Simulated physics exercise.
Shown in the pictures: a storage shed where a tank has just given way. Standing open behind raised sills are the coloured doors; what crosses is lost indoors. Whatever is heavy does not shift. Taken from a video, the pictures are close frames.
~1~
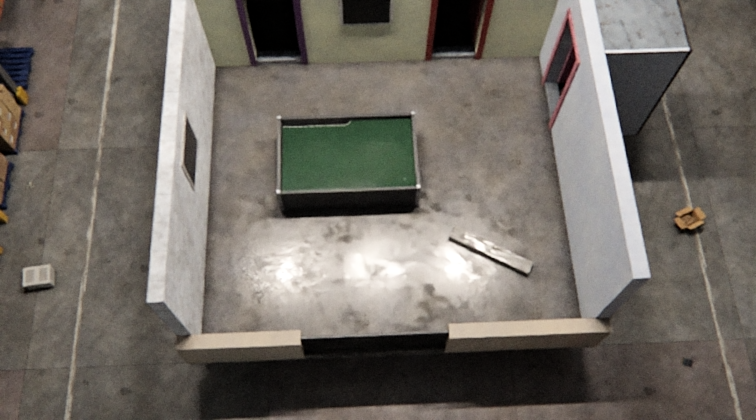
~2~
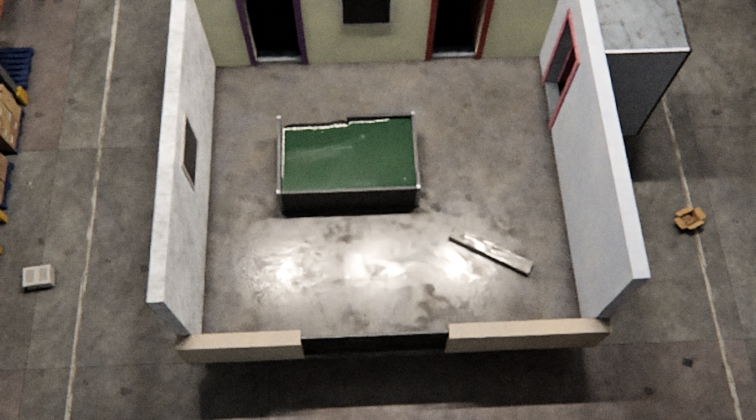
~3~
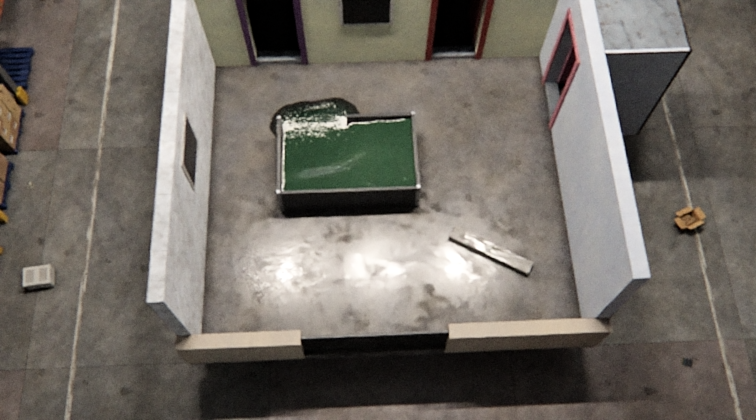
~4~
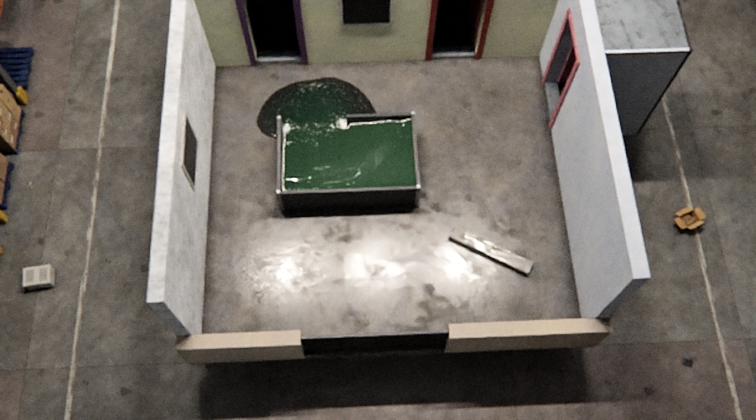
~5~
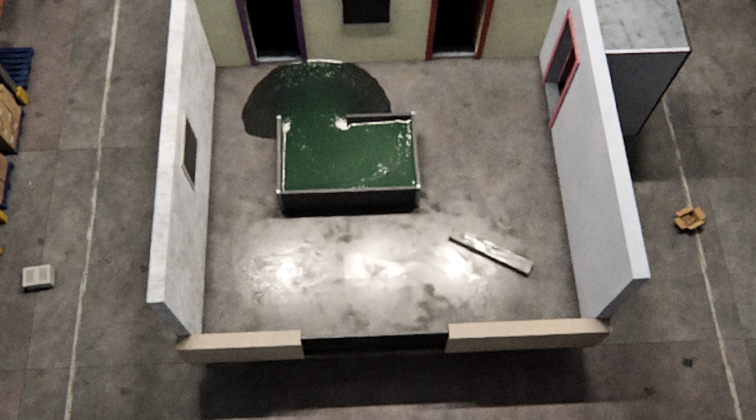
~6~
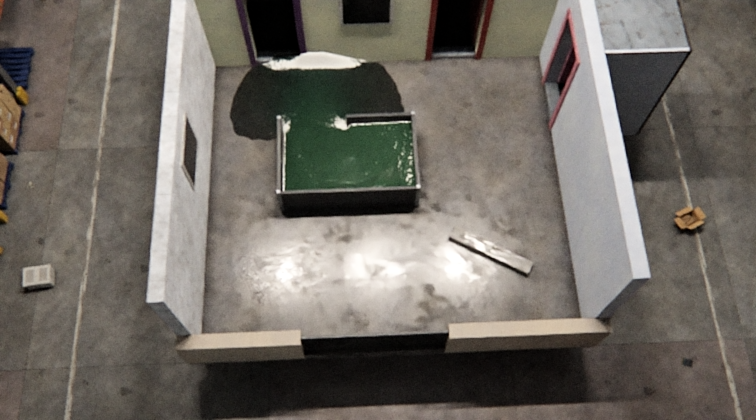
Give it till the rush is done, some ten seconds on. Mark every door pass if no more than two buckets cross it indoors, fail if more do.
Marks: Red door pass, purple door fail, pink door pass.
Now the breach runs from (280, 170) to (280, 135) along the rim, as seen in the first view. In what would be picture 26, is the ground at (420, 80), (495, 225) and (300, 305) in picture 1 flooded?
Respectively: Drenched, parched and drenched.
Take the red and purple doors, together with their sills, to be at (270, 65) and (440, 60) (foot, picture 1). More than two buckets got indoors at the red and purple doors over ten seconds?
As I see it, the red one crosses the line; the purple one remains short of it.
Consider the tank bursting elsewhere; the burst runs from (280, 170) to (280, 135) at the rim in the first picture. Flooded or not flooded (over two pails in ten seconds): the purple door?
Door by door: Purple doesn't reach it.
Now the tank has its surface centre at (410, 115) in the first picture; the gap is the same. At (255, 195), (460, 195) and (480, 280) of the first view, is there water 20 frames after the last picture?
Going through the three places: In the spill, out of reach, out of reach.
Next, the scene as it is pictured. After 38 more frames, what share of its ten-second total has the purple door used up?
It should be near 100 percent of the ten-second total.
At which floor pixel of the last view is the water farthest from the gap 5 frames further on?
Close to (449, 63).
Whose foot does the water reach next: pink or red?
That's the red-painted one.
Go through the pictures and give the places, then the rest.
The open tank at (347, 154) is whole and still, in the first picture.
Water pours out on the open tank's far side and has run to a hidden place, in the second picture.
The front is at (346, 105), out from the gap on the open tank's far side, in the third picture.
The front is at (336, 82), out from the gap on the open tank's far side, in the fourth picture.
Water pours out on the open tank's far side and has run to (285, 66), in the fifth picture.
The front is at (258, 67), out from the gap on the open tank's far side, in the sixth picture.
A moment on, water covers 15 % of the floor; the red door not reached, the purple door over two buckets in, the pink door not reached.
Next, water covers 25 % of the floor; the red door wet at the sill, nothing in, the purple door far over two buckets in, the pink door not reached.
Then, water covers 55 % of the floor; the red door wet at the sill, nothing in, the purple door far over two buckets in, the pink door wet at the sill, nothing in.
Later, water covers 75 % of the floor; the red door wet at the sill, nothing in, the purple door far over two buckets in, the pink door under two buckets in.
In the end, water covers 100 % of the floor; the red door wet at the sill, nothing in, the purple door far over two buckets in, the pink door under two buckets in.
